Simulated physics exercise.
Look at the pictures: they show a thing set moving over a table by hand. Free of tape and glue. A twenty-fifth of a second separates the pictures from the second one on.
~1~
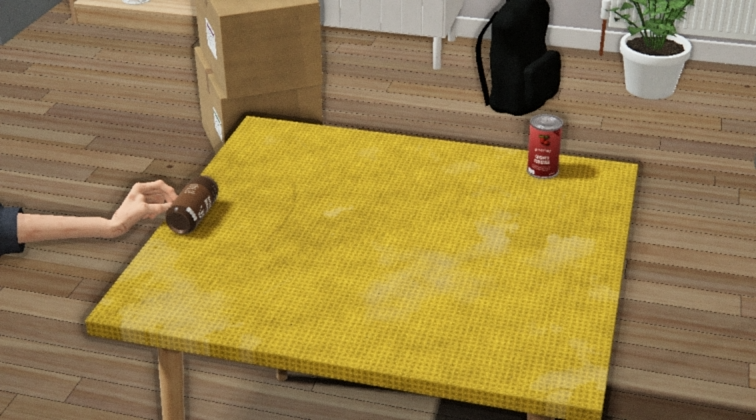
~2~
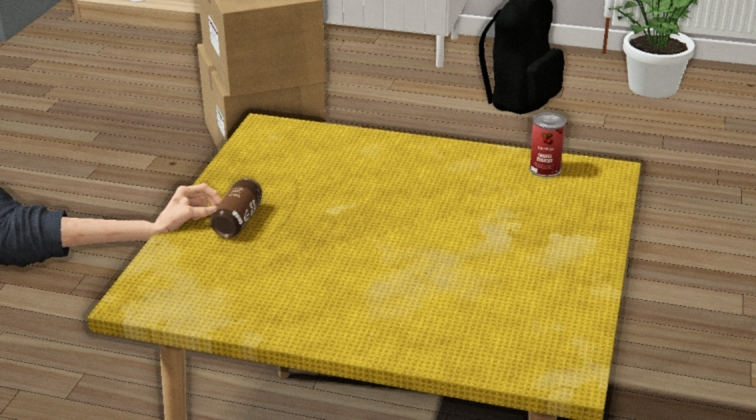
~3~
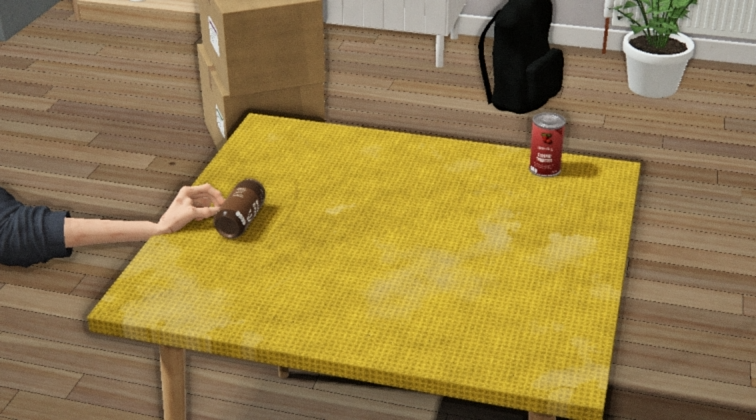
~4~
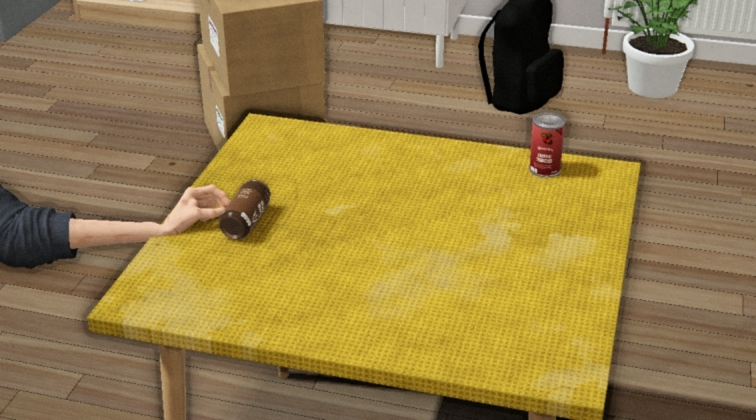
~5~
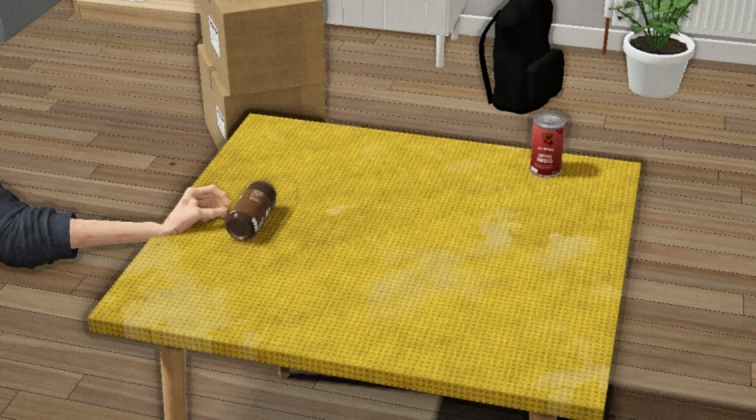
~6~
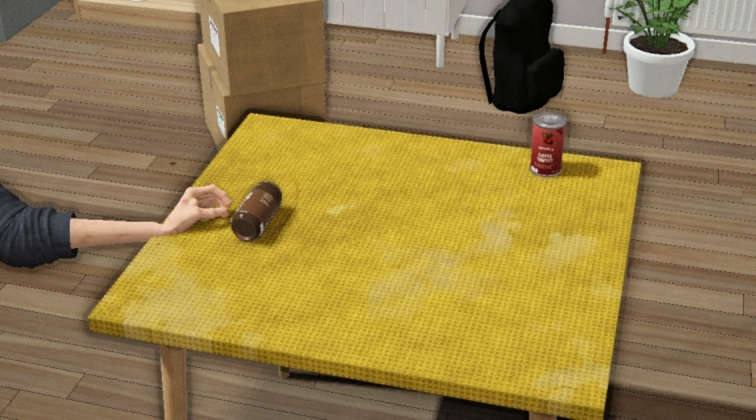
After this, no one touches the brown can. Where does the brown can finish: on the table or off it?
On the table.
Then, 0.10 s after the last picture, brown can rolled about its own width near (270, 213).
Then, 0.40 s after the last picture, brown can rolled well along near (300, 217).
Then, 0.70 s after the last picture, brown can rolled well along near (317, 220).
At rest, moved from the start, brown can. Seen from the same camera at the end, brown can near (322, 220).
